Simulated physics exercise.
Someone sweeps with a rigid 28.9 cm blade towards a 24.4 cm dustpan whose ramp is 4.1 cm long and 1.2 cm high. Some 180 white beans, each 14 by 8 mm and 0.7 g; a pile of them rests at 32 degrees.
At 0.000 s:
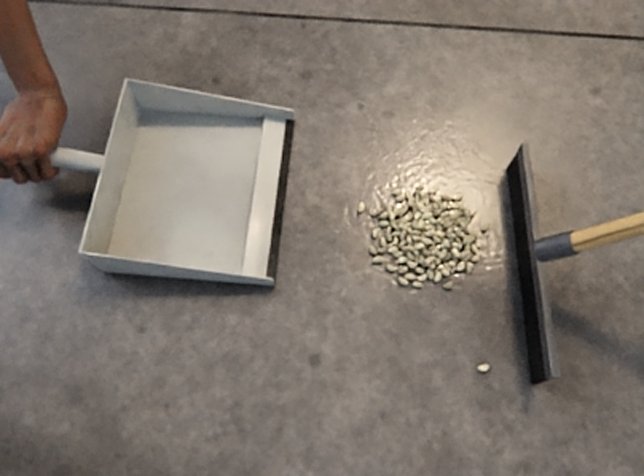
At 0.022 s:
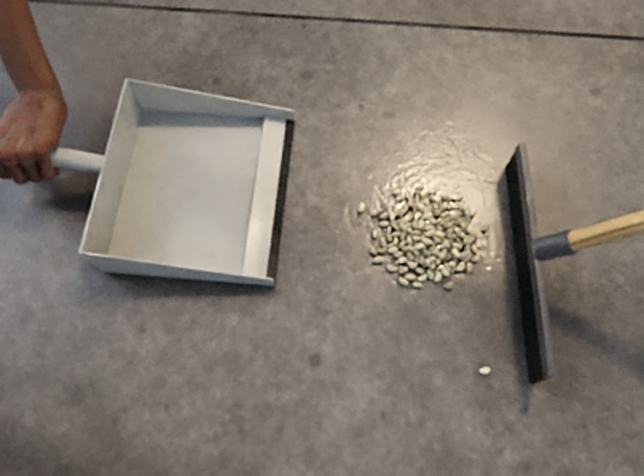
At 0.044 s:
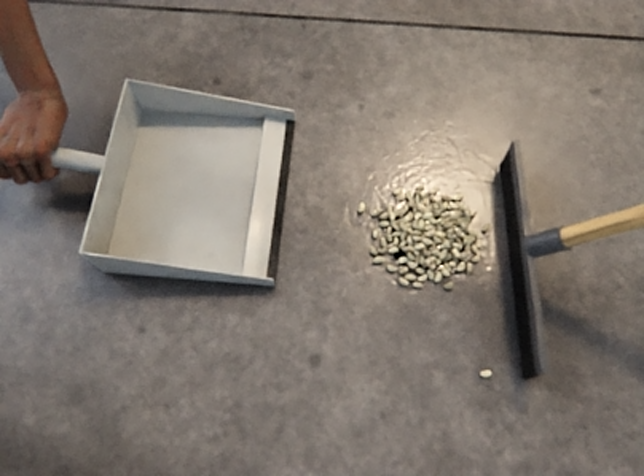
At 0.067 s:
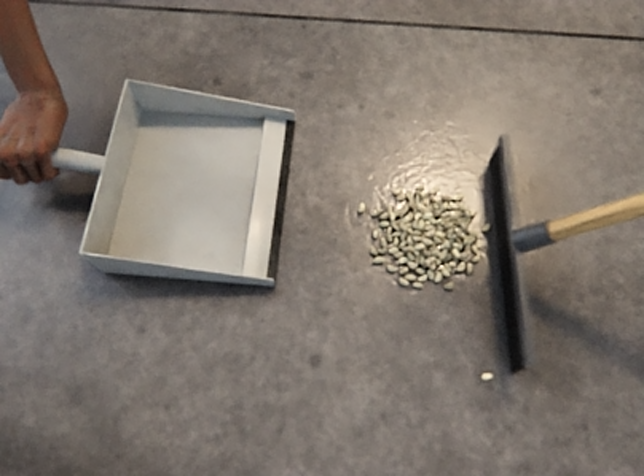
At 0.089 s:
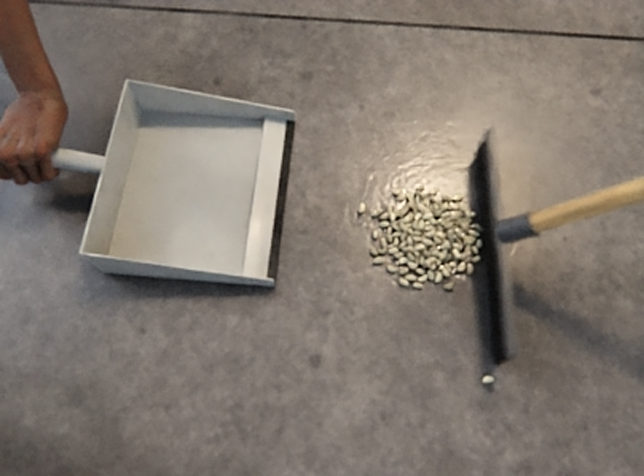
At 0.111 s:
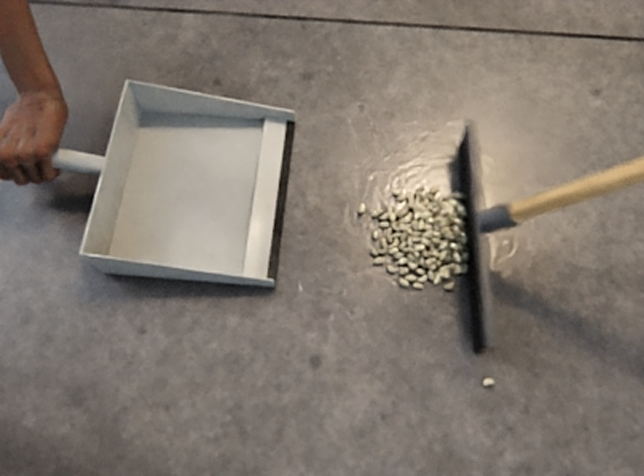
The clip shows a hand holding a pale dustpan still on a grey floor while a dark, wooden-handled blade slides left, meets a pile of pale beans on a shiny patch and pushes its right edge slightly leftward.
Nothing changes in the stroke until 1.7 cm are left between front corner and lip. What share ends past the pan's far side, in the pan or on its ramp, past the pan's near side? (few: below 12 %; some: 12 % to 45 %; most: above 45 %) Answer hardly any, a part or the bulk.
Past the pan's far side: Hardly any; in the pan or on its ramp: The bulk; past the pan's near side: Hardly any.
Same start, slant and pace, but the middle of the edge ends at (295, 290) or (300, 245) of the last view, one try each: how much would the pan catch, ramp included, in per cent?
Some 60 and 65 per cent.
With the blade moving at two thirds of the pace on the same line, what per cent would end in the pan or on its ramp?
Then about 40 per cent.
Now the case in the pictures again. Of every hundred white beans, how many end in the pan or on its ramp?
Roughly 60 per cent.
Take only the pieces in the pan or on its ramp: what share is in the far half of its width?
Some 60 per cent.
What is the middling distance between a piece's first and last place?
Some 24 cm.
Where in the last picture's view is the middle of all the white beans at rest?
Around (268, 192).
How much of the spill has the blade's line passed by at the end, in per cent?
Roughly 0 per cent.
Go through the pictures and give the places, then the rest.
In the first picture, blade from (551, 375) to (522, 150), moved 0.0 cm, 0 of the pieces shifted so far; middle of the pieces at (428, 236); pan at (189, 191).
In the second picture, blade from (549, 374) to (520, 149), moved 0.3 cm, 0 of the pieces shifted so far; middle of the pieces at (428, 237).
In the third picture, blade from (541, 370) to (514, 147), moved 1.2 cm, 1 of the pieces shifted so far; middle of the pieces at (428, 237).
In the fourth picture, blade from (528, 363) to (503, 142), moved 2.7 cm, 1 of the pieces shifted so far; middle of the pieces at (428, 237).
In the fifth picture, blade from (511, 354) to (488, 135), moved 4.8 cm, 2 of the pieces shifted so far; middle of the pieces at (428, 237).
In the sixth picture, blade from (489, 342) to (470, 127), moved 7.4 cm, 64 of the pieces shifted so far; middle of the pieces at (427, 237); pan at (190, 192). Its pace works out near 1.21 m/s, heading 25 degrees away from the viewer's side.
After 0.22 s, middle of the blade 12 cm from the lip; 0 % over the lip, far side 0 %, near side 5 %.
Then, at 0.30 s, middle of the blade 4 cm from the lip; 0 % over the lip, far side 5 %, near side 5 %.
Then, at 0.51 s, middle of the blade 3 cm from the lip; 60 % over the lip, far side 5 %, near side 10 %.
By 3.0 s all is still; far side 5 %, pan 60 %, near side 10 %, in front of the lip or behind the blade 30 %.
